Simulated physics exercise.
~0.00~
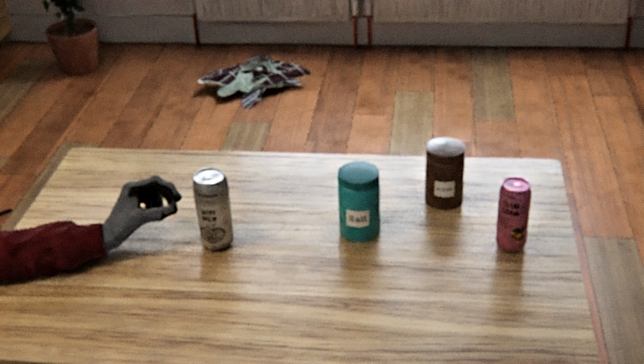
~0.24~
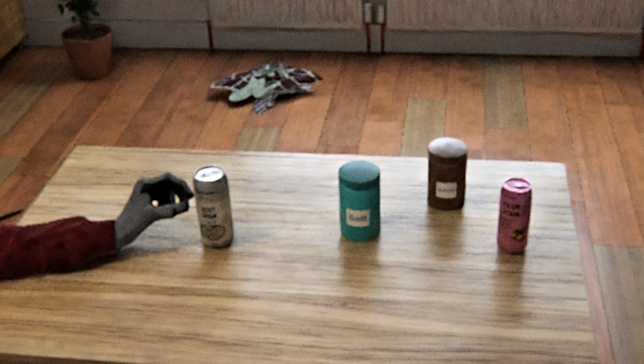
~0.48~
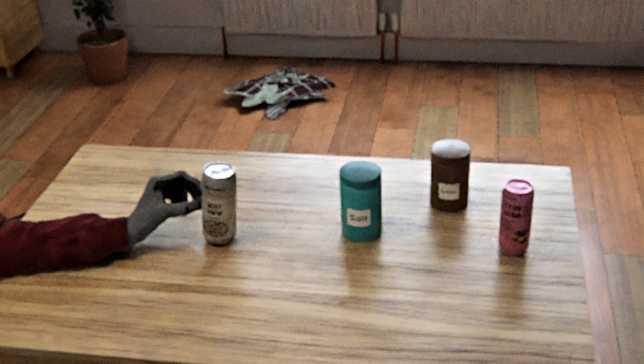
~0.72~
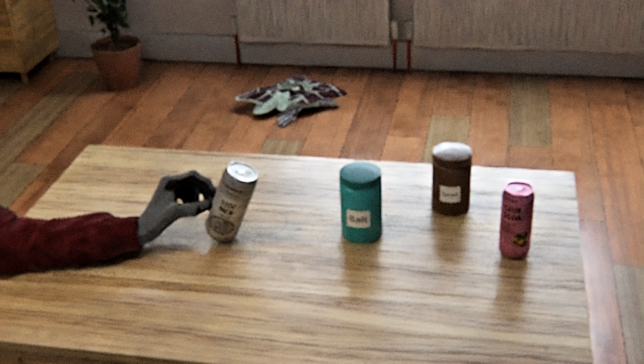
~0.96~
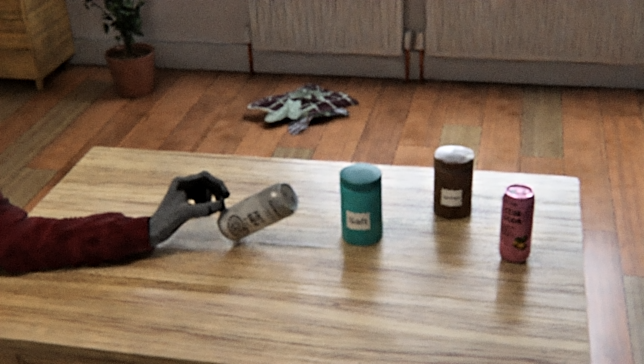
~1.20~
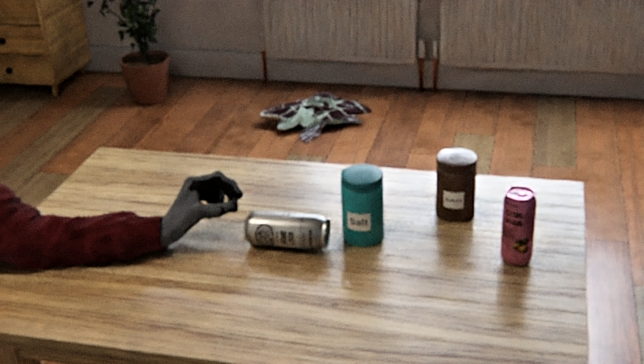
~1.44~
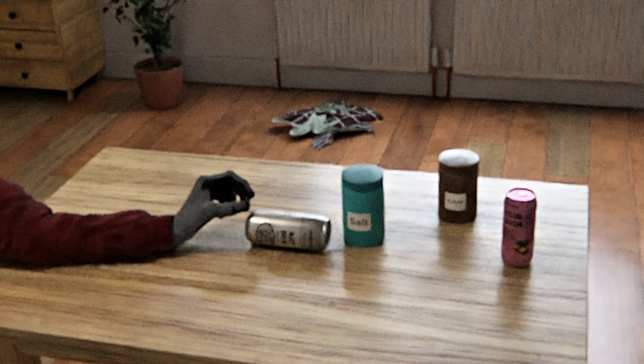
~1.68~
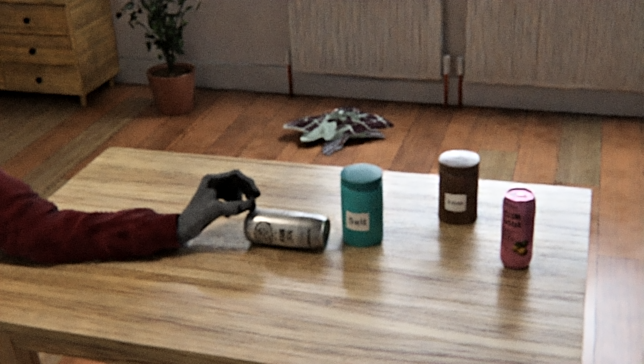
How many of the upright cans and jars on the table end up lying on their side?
One of them ends up on its side, the white can.
A gray hand pushes the white can, which tips over beside the turquoise jar.
